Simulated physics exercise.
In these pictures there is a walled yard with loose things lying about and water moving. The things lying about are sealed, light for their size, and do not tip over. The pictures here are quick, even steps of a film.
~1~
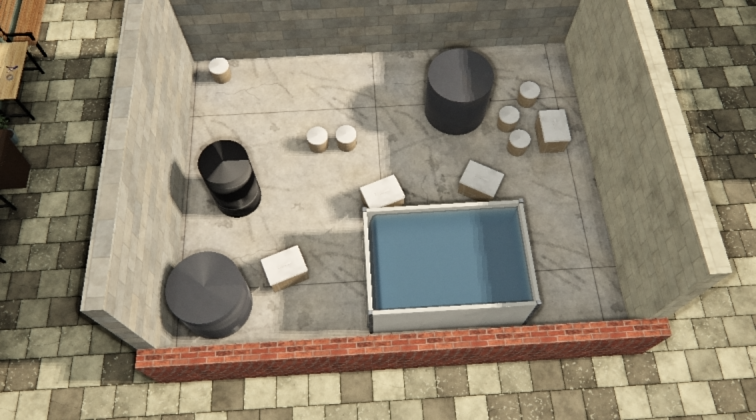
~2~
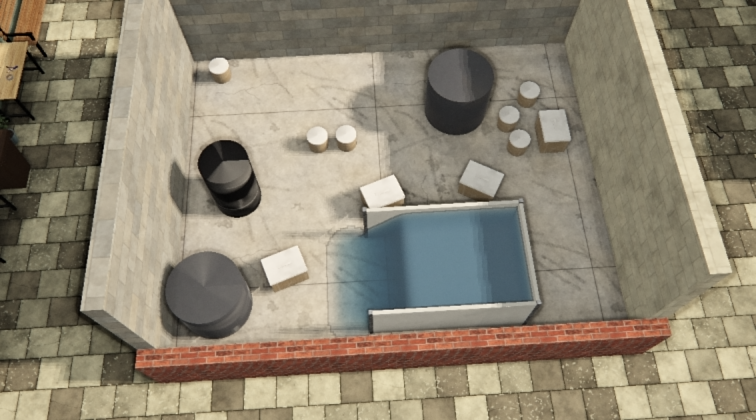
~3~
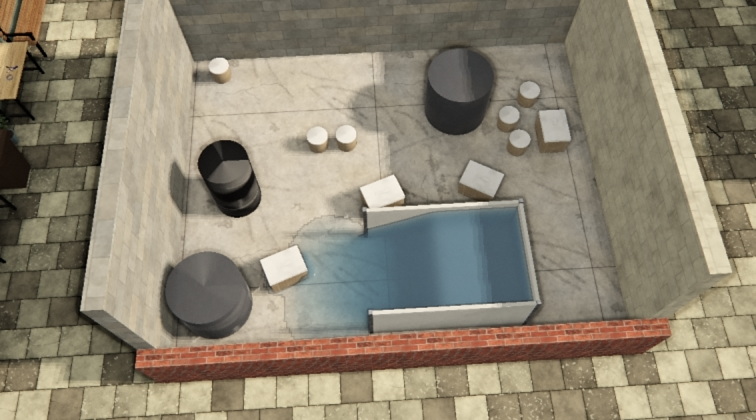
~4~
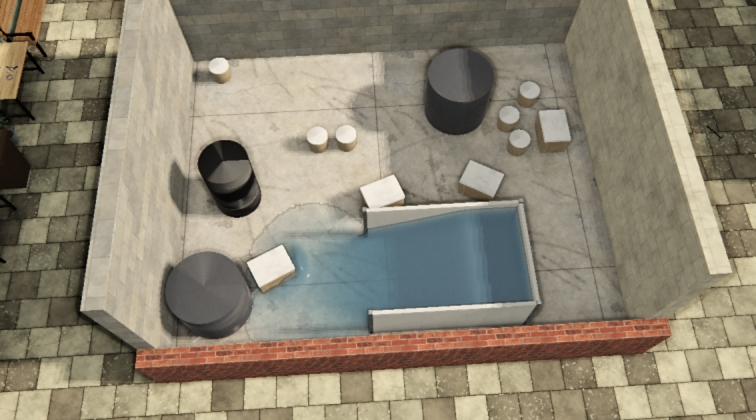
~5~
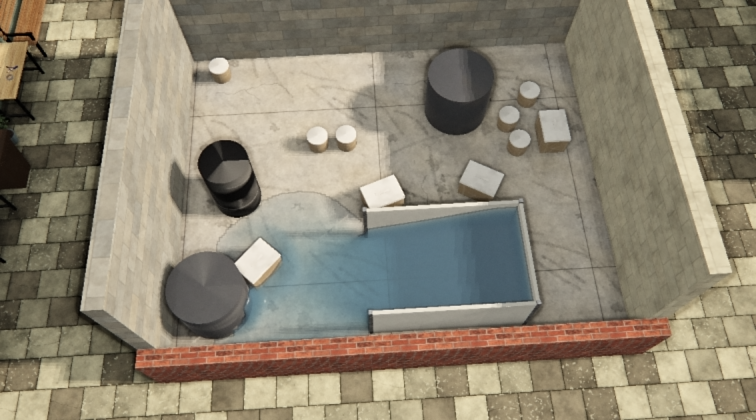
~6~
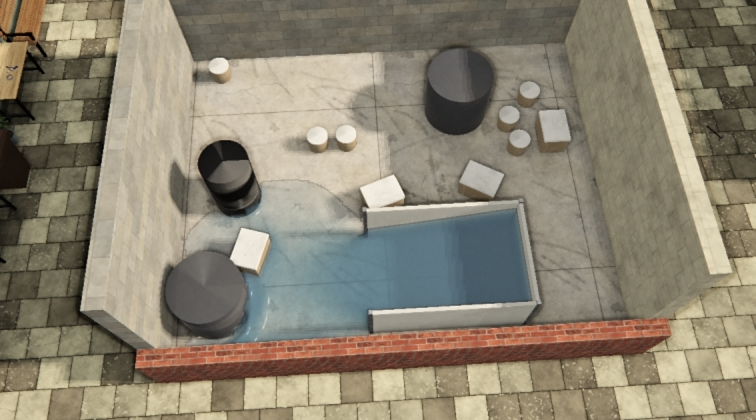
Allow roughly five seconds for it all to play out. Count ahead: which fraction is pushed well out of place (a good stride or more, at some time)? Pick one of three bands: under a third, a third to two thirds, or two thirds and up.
A third to two thirds.
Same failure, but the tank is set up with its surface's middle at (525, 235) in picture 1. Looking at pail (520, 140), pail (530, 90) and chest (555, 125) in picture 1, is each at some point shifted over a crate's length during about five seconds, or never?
Taking them in turn: Kept near its start; kept near its start; kept near its start.
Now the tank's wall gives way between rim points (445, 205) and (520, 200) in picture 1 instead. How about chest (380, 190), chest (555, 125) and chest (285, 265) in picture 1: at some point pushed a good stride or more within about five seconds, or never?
Here is how they go, in order: Fails to go that far, dislodged that far, and fails to go that far.
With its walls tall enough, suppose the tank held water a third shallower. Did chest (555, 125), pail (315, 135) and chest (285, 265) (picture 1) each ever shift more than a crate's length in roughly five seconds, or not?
Answers, in the order asked: Stayed within the threshold, went past the threshold, went past the threshold.
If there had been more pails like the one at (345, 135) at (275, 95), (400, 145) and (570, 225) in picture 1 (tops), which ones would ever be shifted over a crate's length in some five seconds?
Taking them one at a time: Gets driven off, then gets driven off, then remains close.
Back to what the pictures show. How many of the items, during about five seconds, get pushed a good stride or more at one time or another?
So the number is 4.
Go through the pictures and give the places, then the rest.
The first frame shows a chest at (284, 264), on the bottom; a pail at (218, 65) rests on the ground; 0 of 10 have shifted.
The second frame shows a chest at (284, 264) rests on the ground; a pail at (218, 65) rests on the ground; 0 of 10 have shifted.
The third frame shows a chest at (283, 264), on the bottom; a pail at (218, 65) rests on the ground; 0 of 10 have shifted.
The fourth frame shows a chest at (271, 265) rests on the ground, close to its start; a pail at (218, 65) rests on the ground; 1 of 10 have shifted.
The fifth frame shows a chest at (256, 260), on the bottom, a stride from its start; a pail at (218, 65), on the bottom; 1 of 10 have shifted.
The sixth frame shows a chest at (249, 248), on the bottom, a stride from its start; a pail at (218, 65), on the bottom; 1 of 10 have shifted.
A moment on, 1 of 10 are well off their spots; 1 afloat.
Next, 1 of 10 are well off their spots; 0 afloat.
Later, 4 of 10 are well off their spots; 2 afloat.
In the end, 4 of 10 are well off their spots, and 4 have been at some point; 4 afloat.
